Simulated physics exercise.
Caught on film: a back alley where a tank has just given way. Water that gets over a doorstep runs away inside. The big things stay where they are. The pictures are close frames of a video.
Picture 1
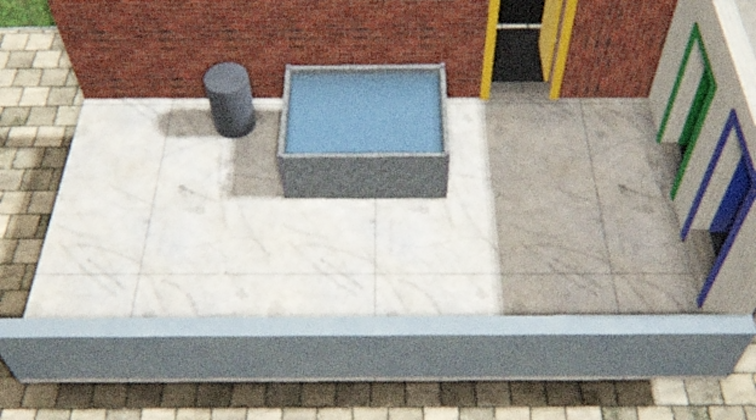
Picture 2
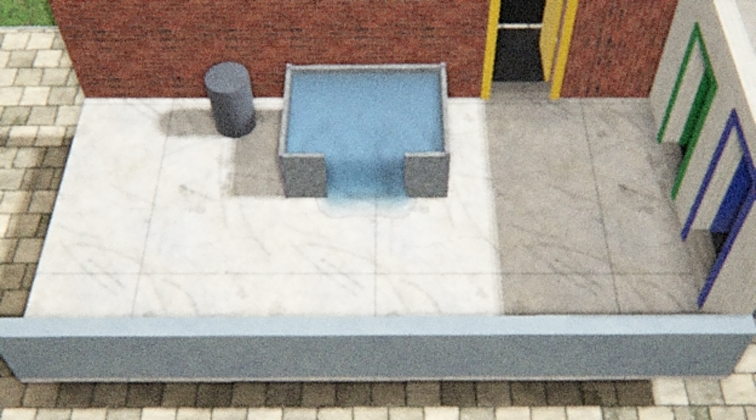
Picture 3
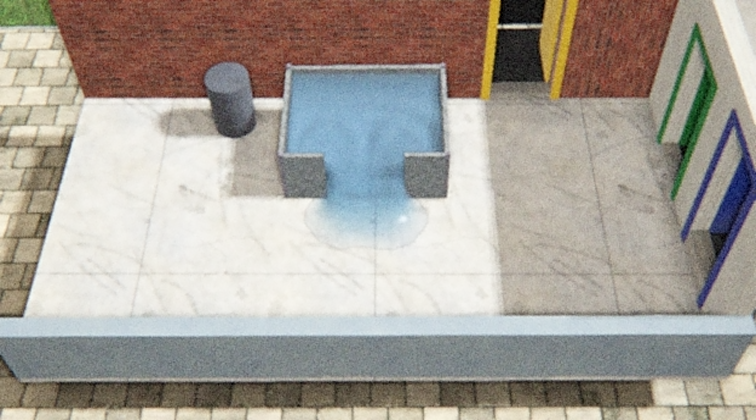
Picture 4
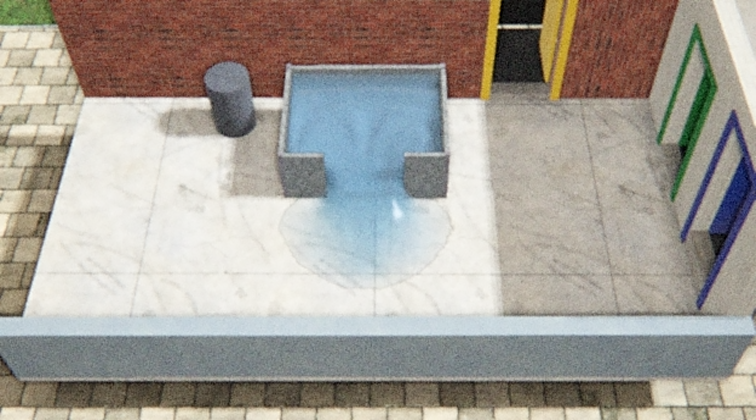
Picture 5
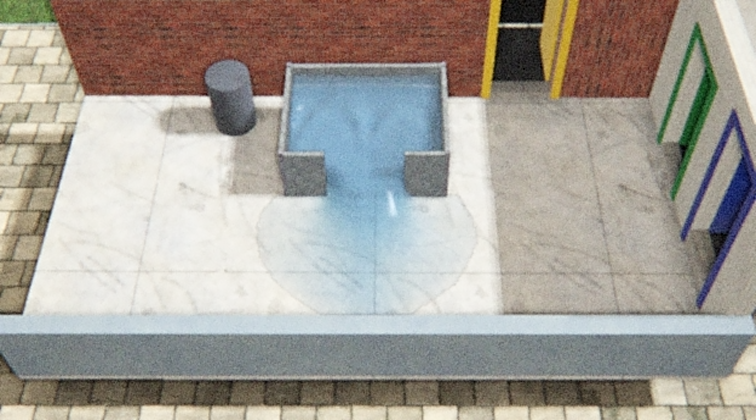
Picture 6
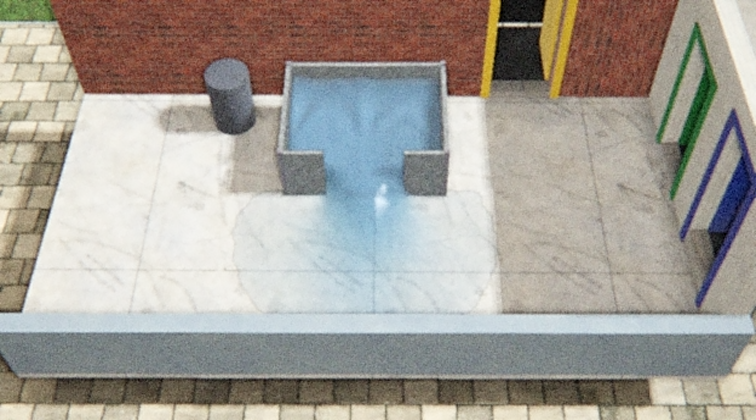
Water pours out through a gap in the tank's front wall and spreads across the pale floor.
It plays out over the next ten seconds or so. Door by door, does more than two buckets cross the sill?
The blue door admits no more than that; the yellow door admits no more than that; the green door lets in a lot.
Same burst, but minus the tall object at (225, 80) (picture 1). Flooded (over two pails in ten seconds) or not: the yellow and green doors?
In short: The yellow door is under, the green door goes over.
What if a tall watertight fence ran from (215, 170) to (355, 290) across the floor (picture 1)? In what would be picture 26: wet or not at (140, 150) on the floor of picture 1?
There: Not flooded.
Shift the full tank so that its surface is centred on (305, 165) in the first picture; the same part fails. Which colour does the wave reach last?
The yellow-painted one.
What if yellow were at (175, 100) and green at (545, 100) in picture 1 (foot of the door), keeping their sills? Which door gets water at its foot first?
The blue-painted one.
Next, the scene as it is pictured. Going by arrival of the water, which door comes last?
Last comes the yellow-painted one.
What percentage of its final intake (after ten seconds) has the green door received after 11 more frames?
I make it 0 per cent.
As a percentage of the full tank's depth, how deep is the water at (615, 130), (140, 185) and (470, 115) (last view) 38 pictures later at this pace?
About 14, 2 and 6 per cent.
A moment on, water covers 30 % of the floor; the blue door not reached, the yellow door not reached, the green door not reached.
Next, water covers 40 % of the floor; the blue door not reached, the yellow door not reached, the green door not reached.
Then, water covers 60 % of the floor; the blue door wet at the sill, nothing in, the yellow door not reached, the green door wet at the sill, nothing in.
Later, water covers 80 % of the floor; the blue door wet at the sill, nothing in, the yellow door wet at the sill, nothing in, the green door under two buckets in.
In the end, water covers 95 % of the floor; the blue door wet at the sill, nothing in, the yellow door wet at the sill, nothing in, the green door over two buckets in.
